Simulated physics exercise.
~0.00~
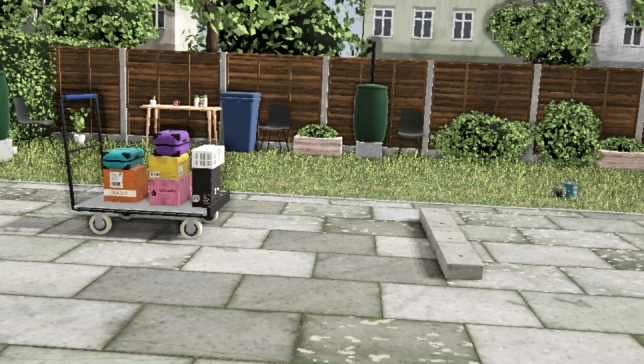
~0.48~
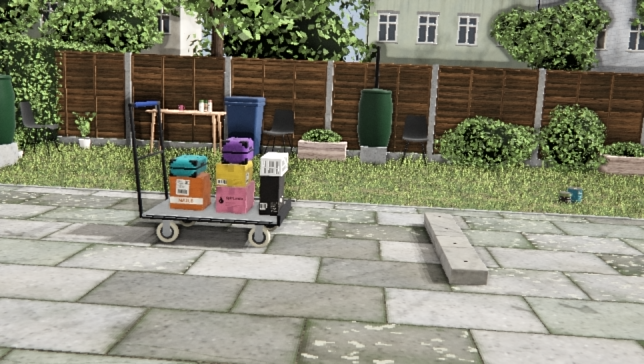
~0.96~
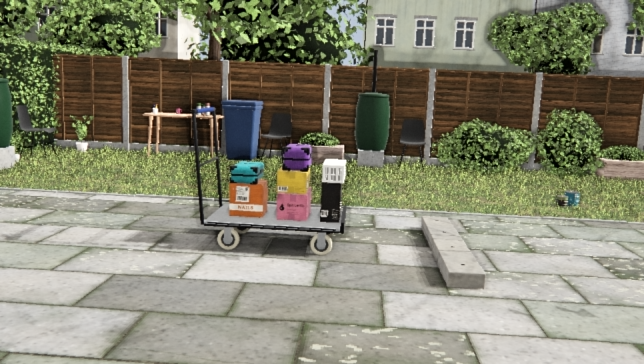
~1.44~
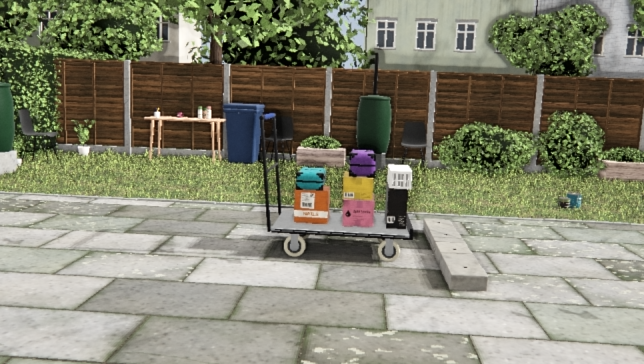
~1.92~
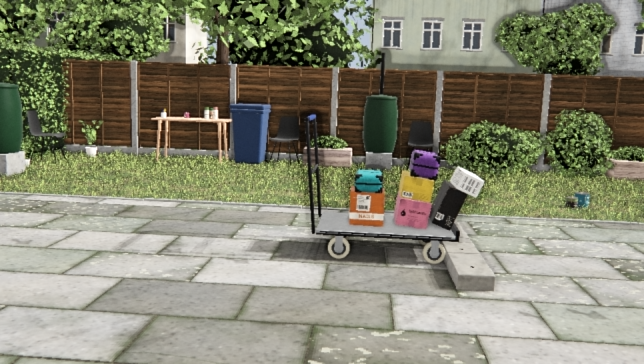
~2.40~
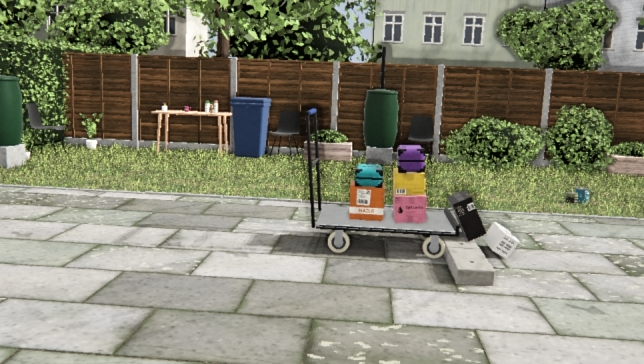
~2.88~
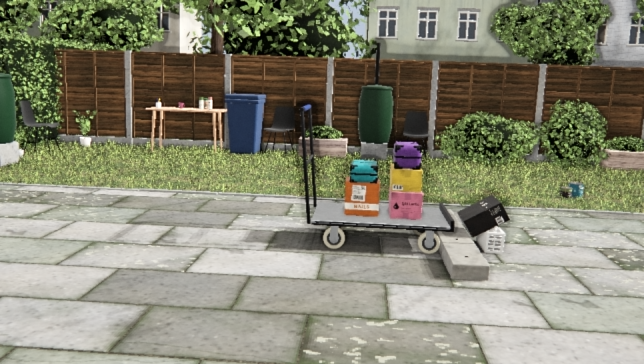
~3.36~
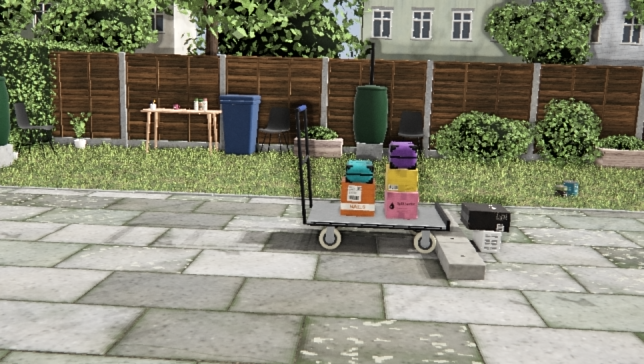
The clip opens on a flat trolley rolling right across a paved yard, carrying stacked boxes and small suitcases in front of a wooden fence. The load rides steadily, with a white crate on top of a black carton at the leading end. The trolley reaches a low kerb and stops against it, and the black carton and white crate tip forward. Both tumble over the front edge, turning over as they drop beyond the kerb. They settle on the paving, the black carton on its side, while the orange, pink and yellow boxes and the teal and purple suitcases stay stacked aboard.
